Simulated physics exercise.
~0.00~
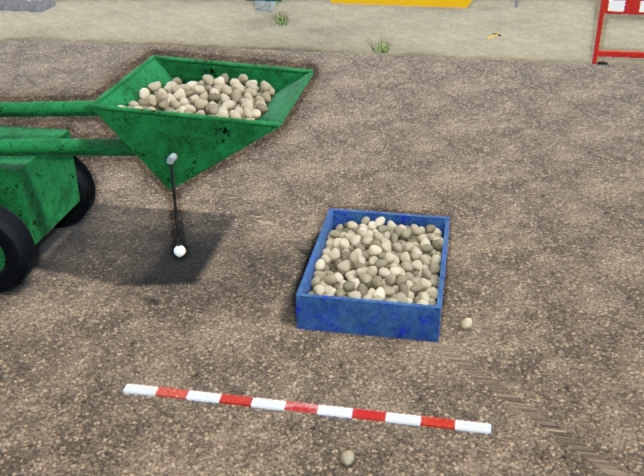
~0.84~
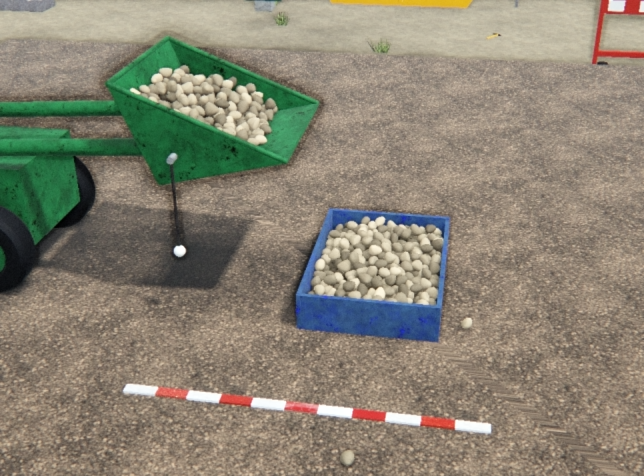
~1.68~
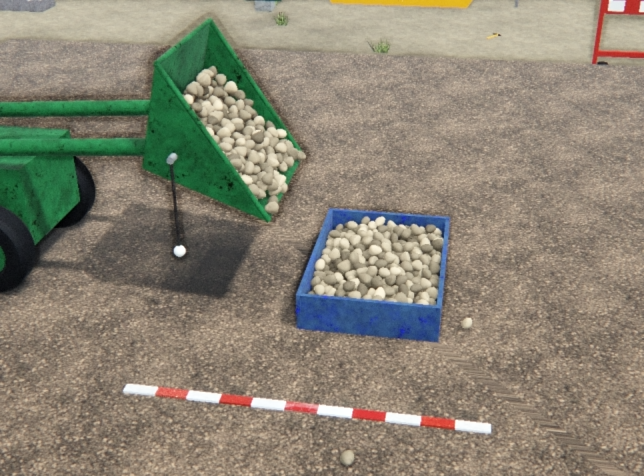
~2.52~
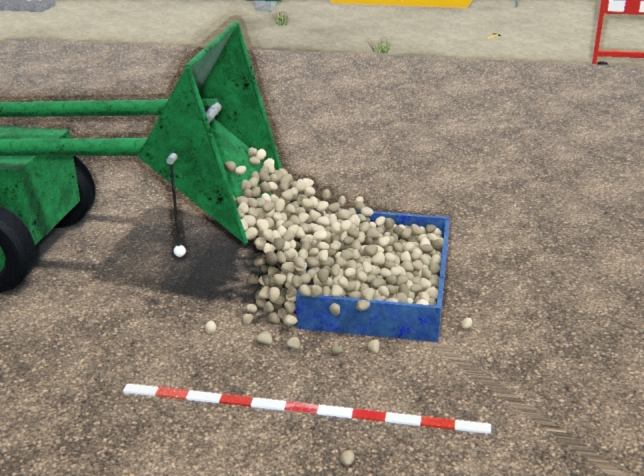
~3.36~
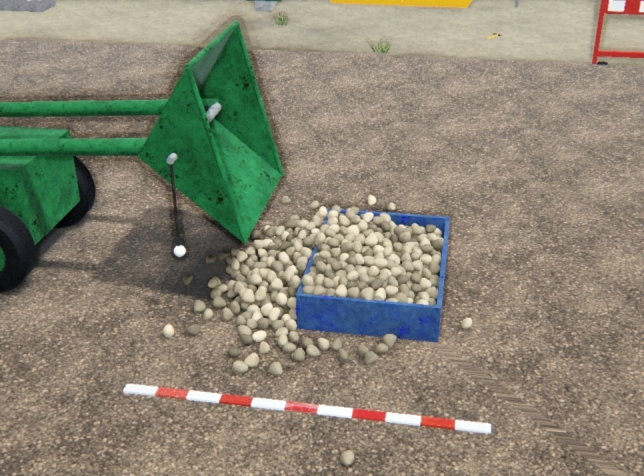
On bare brown ground, a green bucket tips stones into and around a blue bin.
